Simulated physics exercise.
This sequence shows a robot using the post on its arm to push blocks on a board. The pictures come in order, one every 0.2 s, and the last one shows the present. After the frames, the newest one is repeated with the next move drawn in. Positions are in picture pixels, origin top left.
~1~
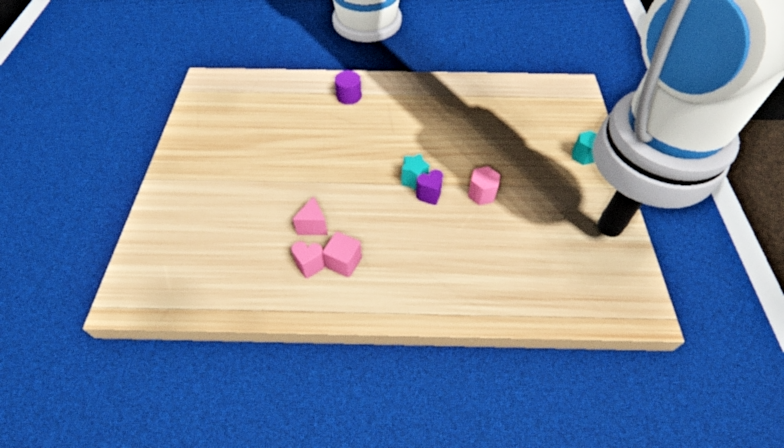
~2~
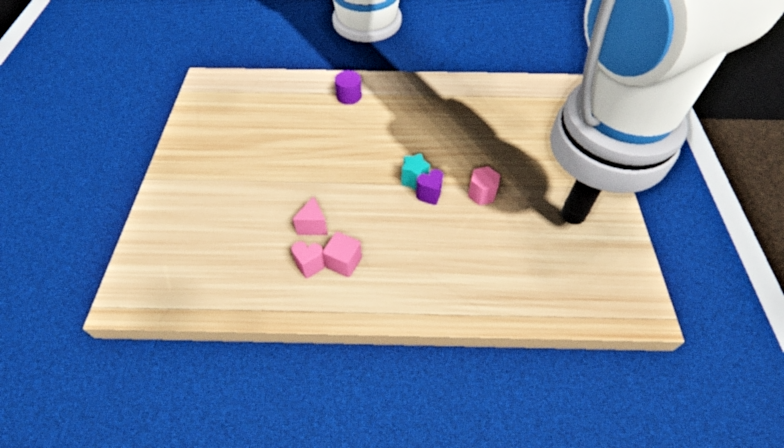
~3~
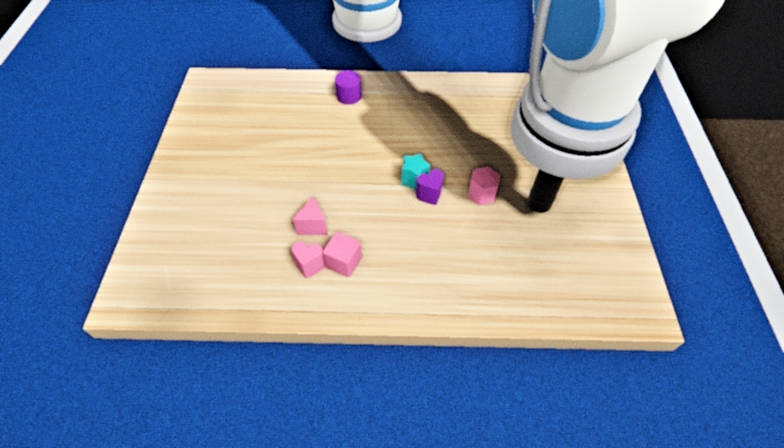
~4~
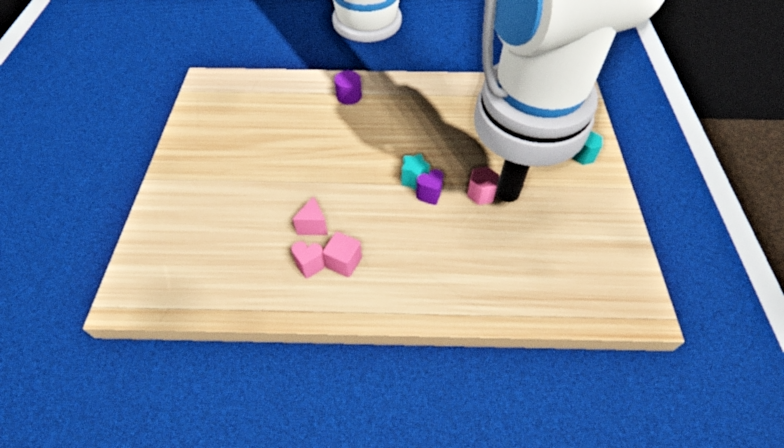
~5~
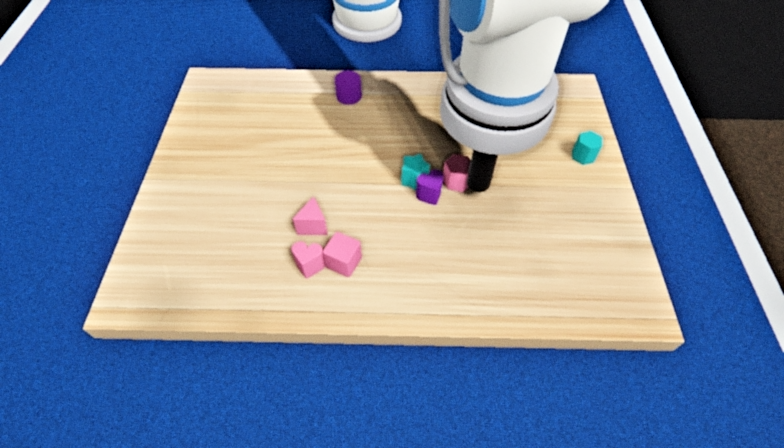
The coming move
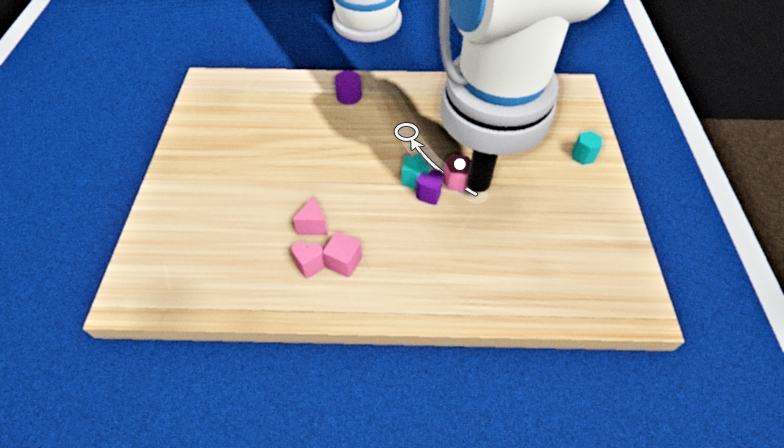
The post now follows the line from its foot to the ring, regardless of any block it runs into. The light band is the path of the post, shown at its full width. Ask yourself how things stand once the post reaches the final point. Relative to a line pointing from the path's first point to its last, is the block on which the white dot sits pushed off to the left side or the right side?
It goes left.
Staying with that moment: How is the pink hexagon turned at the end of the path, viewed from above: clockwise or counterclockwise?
From the top, the block rotates counterclockwise.
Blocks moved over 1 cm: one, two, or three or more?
Just one will move.
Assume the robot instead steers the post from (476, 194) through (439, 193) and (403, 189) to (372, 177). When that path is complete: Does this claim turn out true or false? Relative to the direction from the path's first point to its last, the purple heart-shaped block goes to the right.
False.
Drawn move, from (476, 194) via (446, 175) and (423, 154), ending at (407, 132); the dot is on the pink hexagon.
What follows on the original path. One third of the way, post at (447, 165); pink hexagon at (430, 145).
Two thirds of the way, post at (424, 144); pink hexagon at (405, 126).
At the end, post at (407, 121); turquoise star-shaped block still; pink hexagon at (383, 110), turned 55° anticlockwise.
